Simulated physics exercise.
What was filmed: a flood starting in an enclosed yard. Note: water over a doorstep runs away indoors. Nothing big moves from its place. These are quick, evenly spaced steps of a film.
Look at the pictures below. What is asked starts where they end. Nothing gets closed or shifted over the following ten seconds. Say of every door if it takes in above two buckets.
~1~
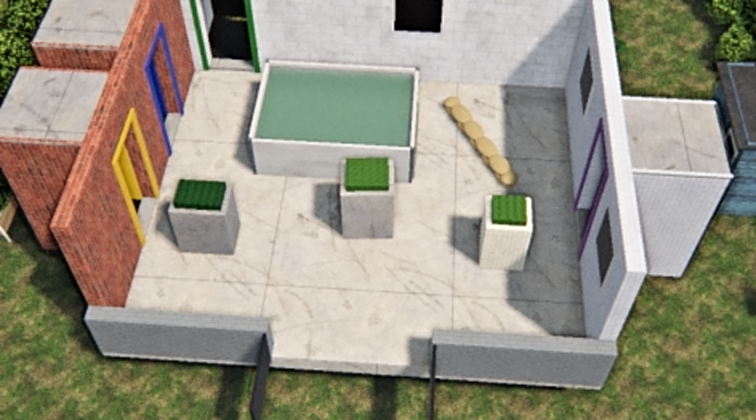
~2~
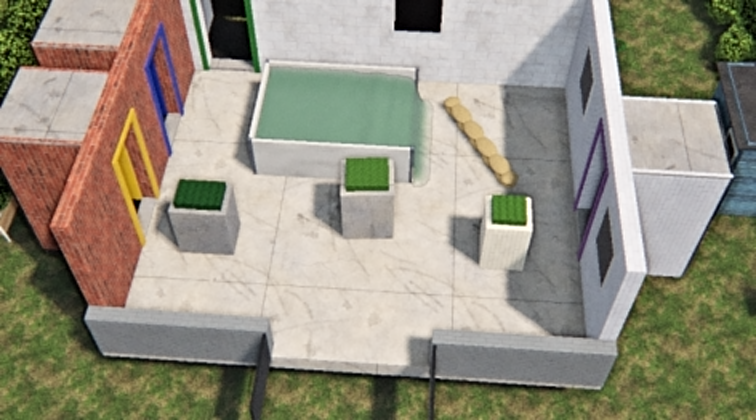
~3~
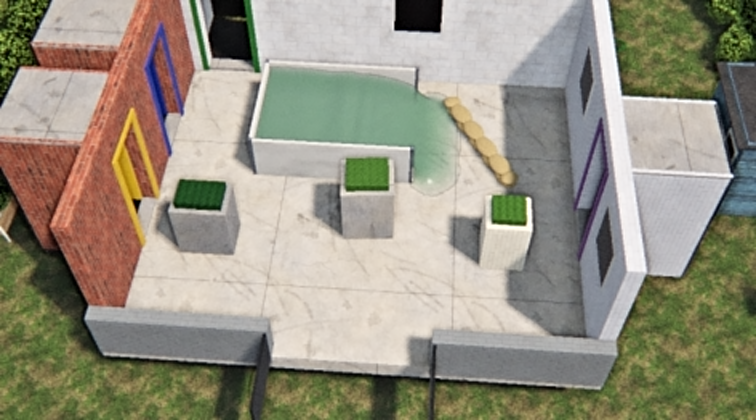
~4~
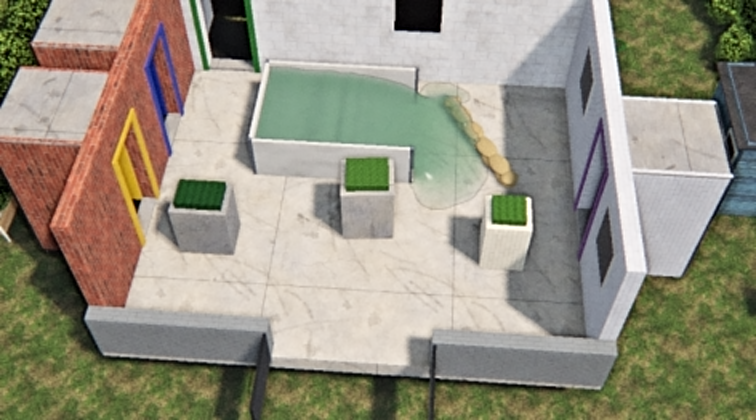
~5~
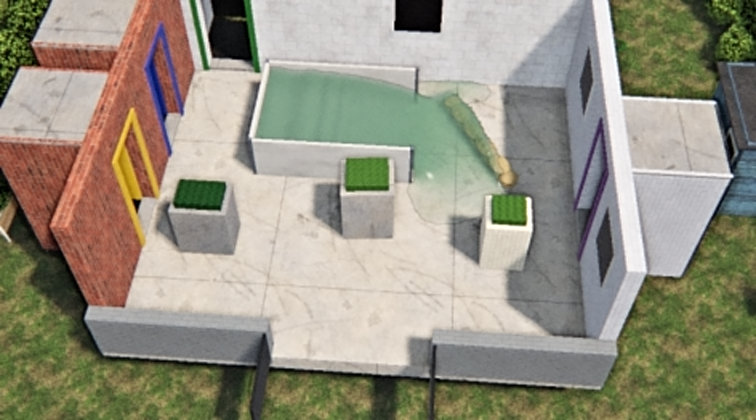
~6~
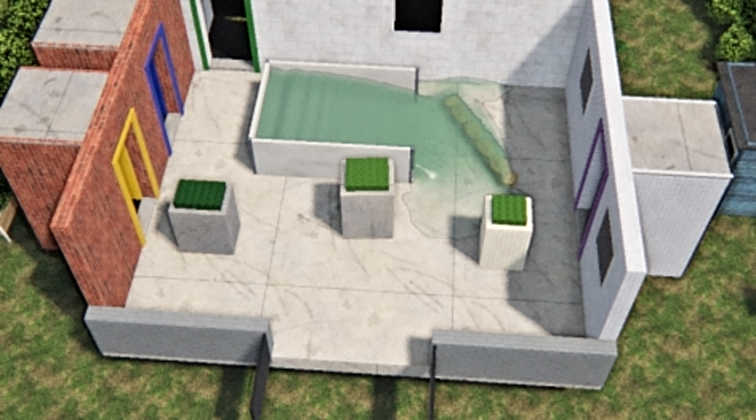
One by one: The green door will be at or under the cap. The yellow door will be at or under the cap. The purple door will be over the cap. The blue door will be at or under the cap.
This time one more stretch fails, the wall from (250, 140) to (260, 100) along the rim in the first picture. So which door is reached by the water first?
Answer - the blue-painted one.
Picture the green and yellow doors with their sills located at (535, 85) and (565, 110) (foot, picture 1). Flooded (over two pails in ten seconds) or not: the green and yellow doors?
Taking them in turn, the green door crosses the limit and the yellow door crosses the limit.
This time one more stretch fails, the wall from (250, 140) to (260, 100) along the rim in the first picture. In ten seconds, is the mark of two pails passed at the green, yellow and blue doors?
The green one exceeds the limit, the yellow one exceeds the limit, and the blue one exceeds the limit.
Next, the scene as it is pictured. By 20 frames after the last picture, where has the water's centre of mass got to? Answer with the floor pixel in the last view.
Close to (451, 176), I reckon.
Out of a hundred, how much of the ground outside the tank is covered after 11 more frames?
Estimated share: About 40 %.
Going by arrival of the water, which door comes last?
I'd go with the yellow one.
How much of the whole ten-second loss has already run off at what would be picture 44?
About 60 per cent.
A moment on, water covers 30 % of the floor; the green door not reached, the yellow door not reached, the purple door wet at the sill, nothing in, the blue door not reached.
Next, water covers 40 % of the floor; the green door not reached, the yellow door not reached, the purple door over two buckets in, the blue door not reached.
Then, water covers 60 % of the floor; the green door wet at the sill, nothing in, the yellow door not reached, the purple door far over two buckets in, the blue door not reached.
Later, water covers 75 % of the floor; the green door wet at the sill, nothing in, the yellow door not reached, the purple door far over two buckets in, the blue door wet at the sill, nothing in.
In the end, water covers 95 % of the floor; the green door under two buckets in, the yellow door under two buckets in, the purple door far over two buckets in, the blue door wet at the sill, nothing in.
